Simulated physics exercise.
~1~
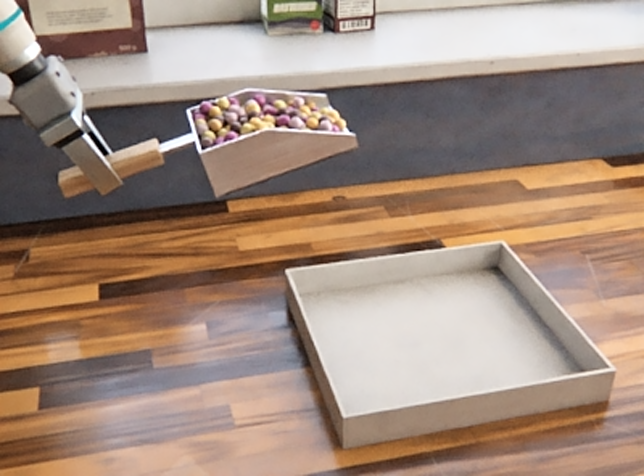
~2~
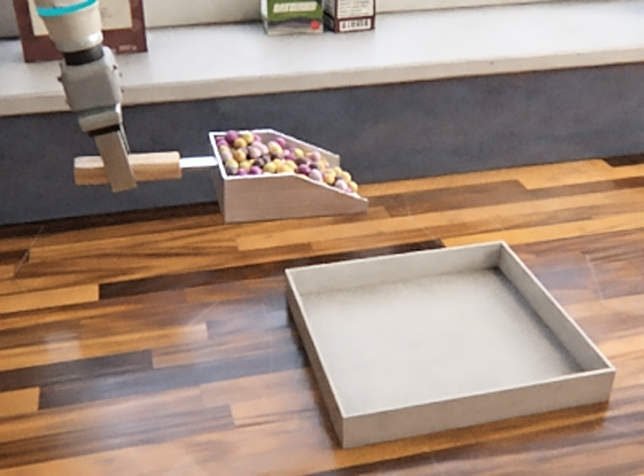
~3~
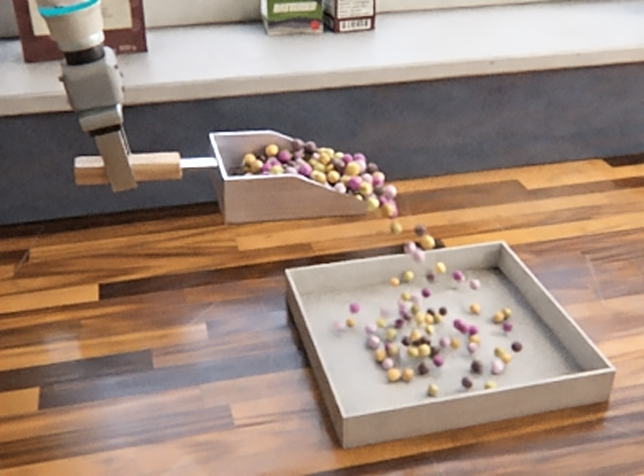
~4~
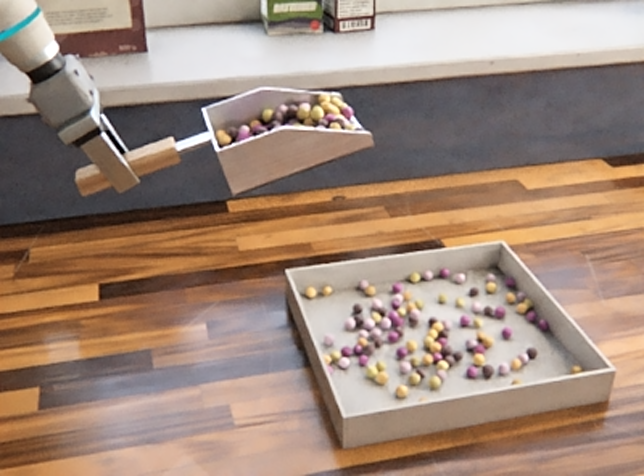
A robot arm tips a scoop of colourful round sweets, spilling about half into a tray, then tilts back holding the rest.
